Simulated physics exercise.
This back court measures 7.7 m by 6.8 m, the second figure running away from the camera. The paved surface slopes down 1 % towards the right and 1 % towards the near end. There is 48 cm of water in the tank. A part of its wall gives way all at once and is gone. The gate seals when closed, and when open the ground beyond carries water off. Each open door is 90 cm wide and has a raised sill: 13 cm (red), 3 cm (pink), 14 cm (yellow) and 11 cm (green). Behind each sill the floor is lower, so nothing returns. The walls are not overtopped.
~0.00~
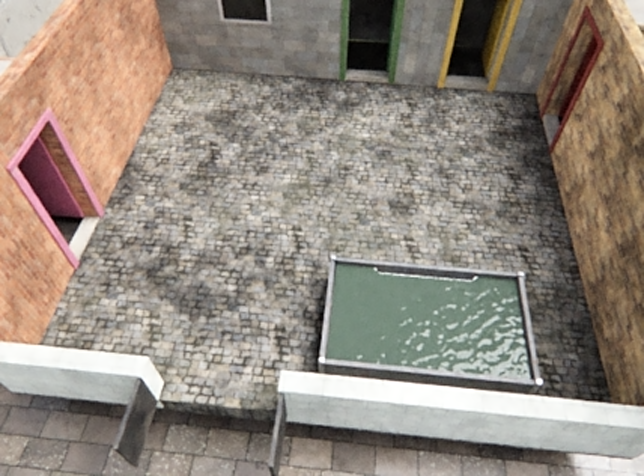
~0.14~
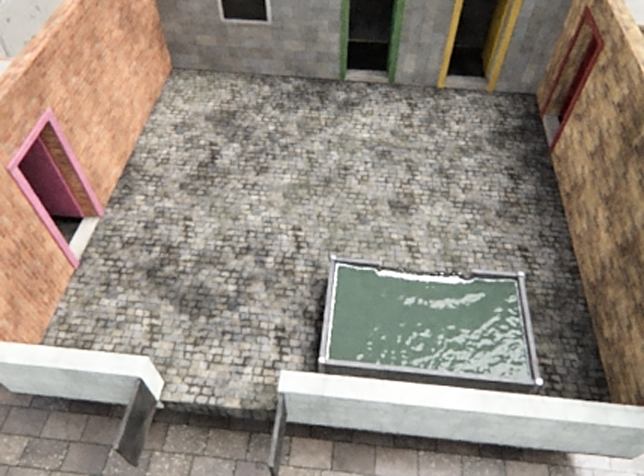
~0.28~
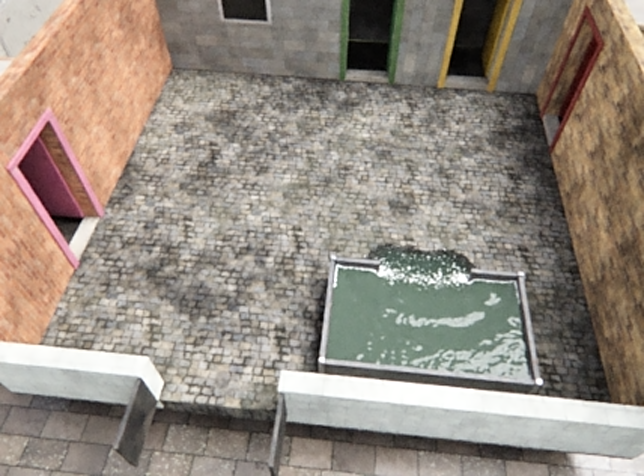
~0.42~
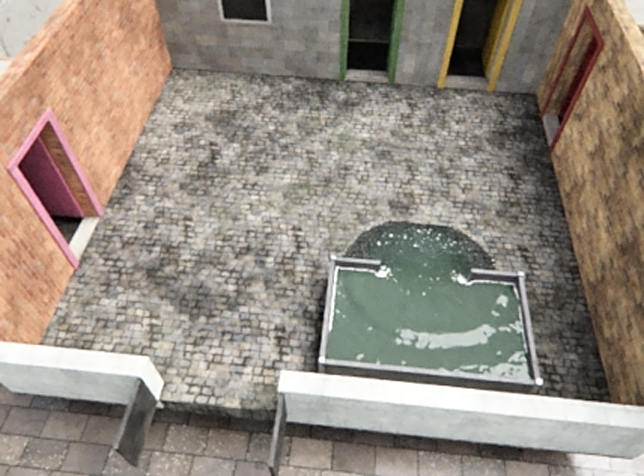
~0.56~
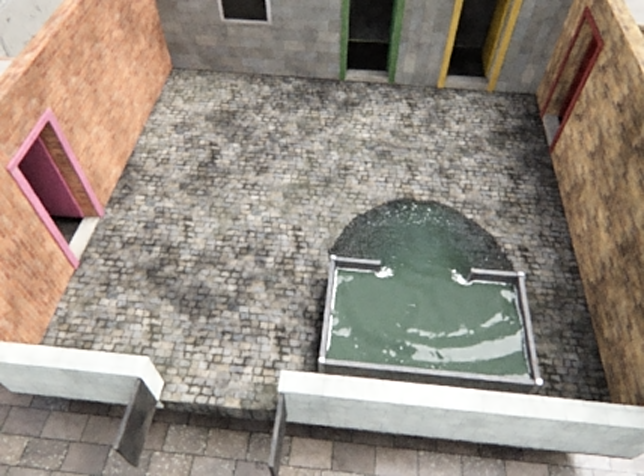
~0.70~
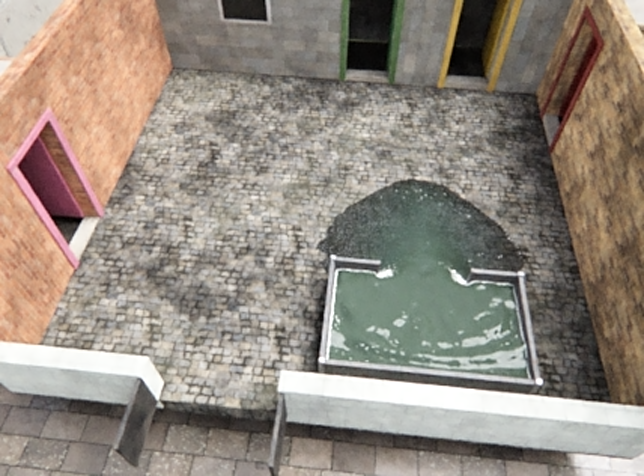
Green water in a low rectangular tank at the lower right of a cobbled court, seen from high above by a still camera, ripples, then bursts through a gap in the tank's far side. Brick walls with a pink doorway at left and a red one at right flank a grey wall with green and yellow doorways. Foaming at first, the water fans out over the stones in a widening dark, rounded sheet.
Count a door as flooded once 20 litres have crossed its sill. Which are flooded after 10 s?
The water let in: At the red door it keeps below the limit; at the pink door it does not reach the limit; at the yellow door it stays under the limit; at the green door it stays under the limit.
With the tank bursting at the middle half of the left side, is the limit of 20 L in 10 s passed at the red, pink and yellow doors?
Against that limit: Red below, pink over, yellow under.
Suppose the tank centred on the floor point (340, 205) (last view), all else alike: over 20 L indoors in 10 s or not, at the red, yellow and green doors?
Against that limit: Red under, yellow below, green over.
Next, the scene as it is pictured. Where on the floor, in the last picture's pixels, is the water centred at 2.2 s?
At about (421, 257).
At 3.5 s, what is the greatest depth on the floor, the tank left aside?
About 22 cm.
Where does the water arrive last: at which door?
Last comes the pink one.
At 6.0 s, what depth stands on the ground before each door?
Depths in cm: Red 10, pink 0, yellow 8, green 6.
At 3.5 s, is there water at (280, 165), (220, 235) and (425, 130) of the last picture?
In that order: Wet, dry, under water.
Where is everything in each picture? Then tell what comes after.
Still water, 48 cm deep, in the tank at (426, 318), in the first picture.
Water pours out on the tank's far side and has run 0.7 m, to a hidden place; typically 6 cm deep outside, 48 cm at the tank's back, in the second picture.
The front is at (460, 259), 0.9 m from the gap on the tank's far side; 0.8 m2 of floor is under water; 48 cm left at the back of the tank, in the third picture.
Water pours out on the tank's far side and has run 1.2 m, to (462, 238); typically 6 cm deep outside, 47 cm at the tank's back, in the fourth picture.
Water pours out on the tank's far side and has run 1.7 m, to (403, 202); typically 5 cm deep outside, 43 cm at the tank's back, in the fifth picture.
Water pours out on the tank's far side and has run 2.1 m, to (434, 187); typically 4 cm deep outside, 42 cm at the tank's back, in the sixth picture.
After 1.4 s water covers 20 % of the floor and is deepest (25 cm) near (422, 278); red door not reached, pink door not reached, yellow door not reached, green door not reached.
After 2.2 s water covers 40 % of the floor and is deepest (19 cm) near (422, 278); red door not reached, pink door not reached, yellow door 6 cm at the sill, 0 L in, green door 1 cm at the sill, 0 L in.
After 3.5 s water covers 50 % of the floor and is deepest (22 cm) near (536, 109); red door 8 cm at the sill, 0 L in, pink door not reached, yellow door 12 cm at the sill, 0 L in, green door 11 cm at the sill, 3 L in.
After 6.0 s water covers 55 % of the floor and is deepest (10 cm) near (553, 180); red door 10 cm at the sill, 1 L in, pink door not reached, yellow door 8 cm at the sill, 0 L in, green door 6 cm at the sill, 4 L in.
After 10.0 s water covers 80 % of the floor and is deepest (13 cm) near (613, 429); red door 6 cm at the sill, 1 L in, pink door 1 cm at the sill, 0 L in, yellow door 4 cm at the sill, 0 L in, green door 3 cm at the sill, 4 L in.
